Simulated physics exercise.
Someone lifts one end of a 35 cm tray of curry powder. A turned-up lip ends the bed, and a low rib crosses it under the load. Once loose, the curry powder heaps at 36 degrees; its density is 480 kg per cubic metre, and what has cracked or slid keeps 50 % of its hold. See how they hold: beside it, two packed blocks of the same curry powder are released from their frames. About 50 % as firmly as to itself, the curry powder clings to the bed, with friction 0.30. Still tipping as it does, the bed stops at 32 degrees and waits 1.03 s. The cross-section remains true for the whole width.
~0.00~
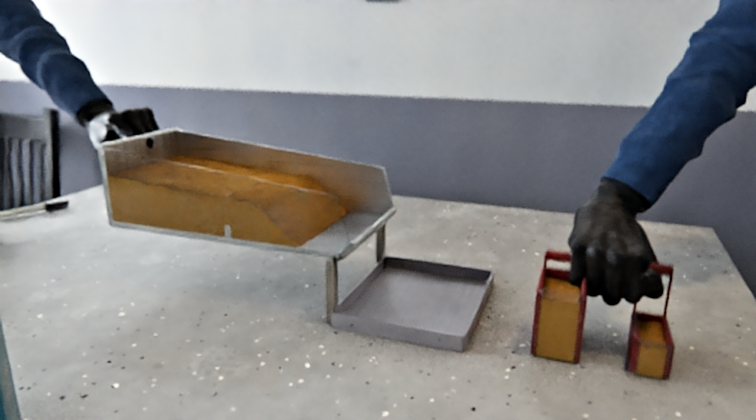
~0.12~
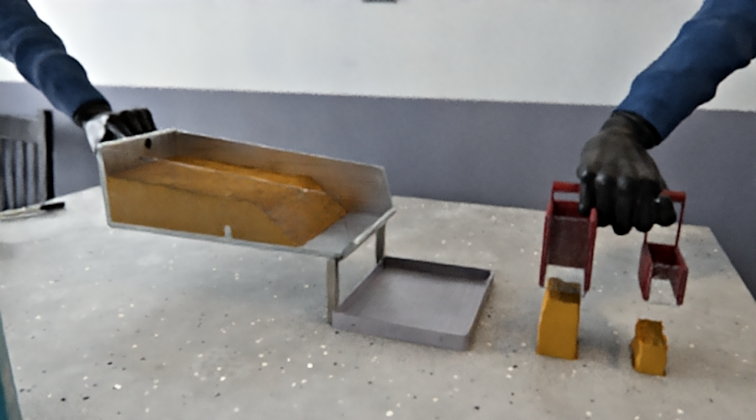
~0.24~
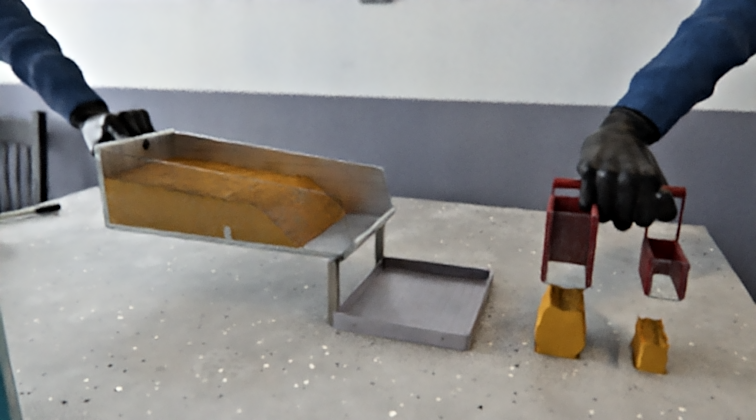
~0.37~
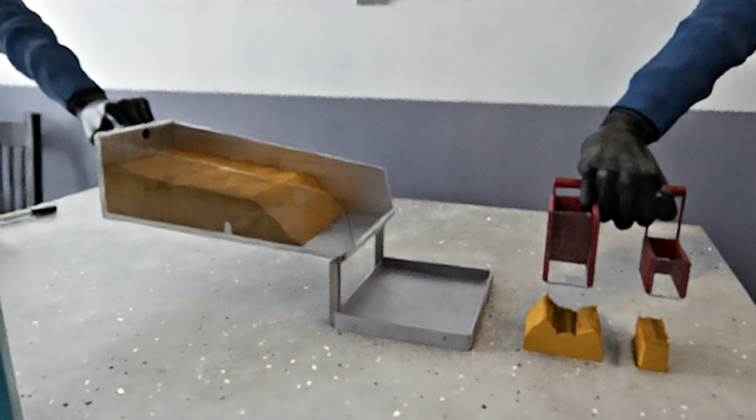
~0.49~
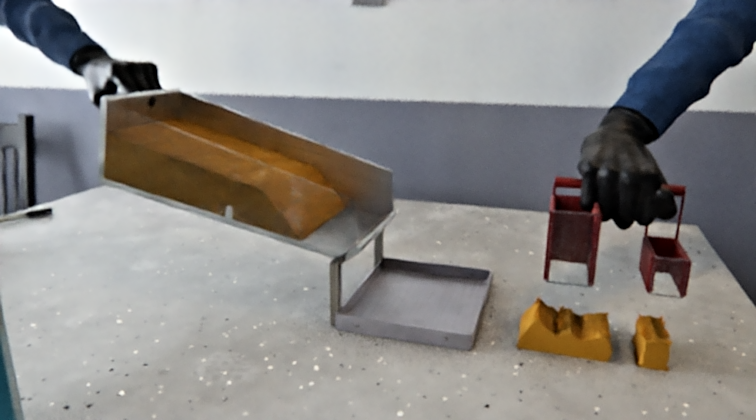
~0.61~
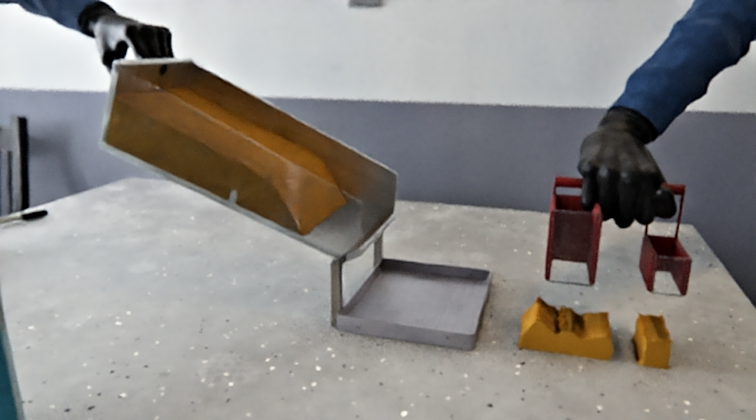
A gloved hand lifted two small red molds off blocks of orange-yellow powder, and the taller block slumped while the shorter kept its shape; another hand then raised the left end of a metal tray steeply.
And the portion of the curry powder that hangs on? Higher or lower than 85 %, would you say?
Higher than 85 %.
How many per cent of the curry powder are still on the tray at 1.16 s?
About 95 %.
By 0.77 s, the tilt is 31 degrees and 100 % is on the bed.
By 0.96 s, the tilt is 32 degrees and 100 % is on the bed.
By 1.16 s, the tilt is 32 degrees and 96 % is on the bed.
By 1.35 s, the tilt is 32 degrees and 93 % is on the bed.
By 1.86 s, at the end, the tilt is 32 degrees and 92 % is on the bed.
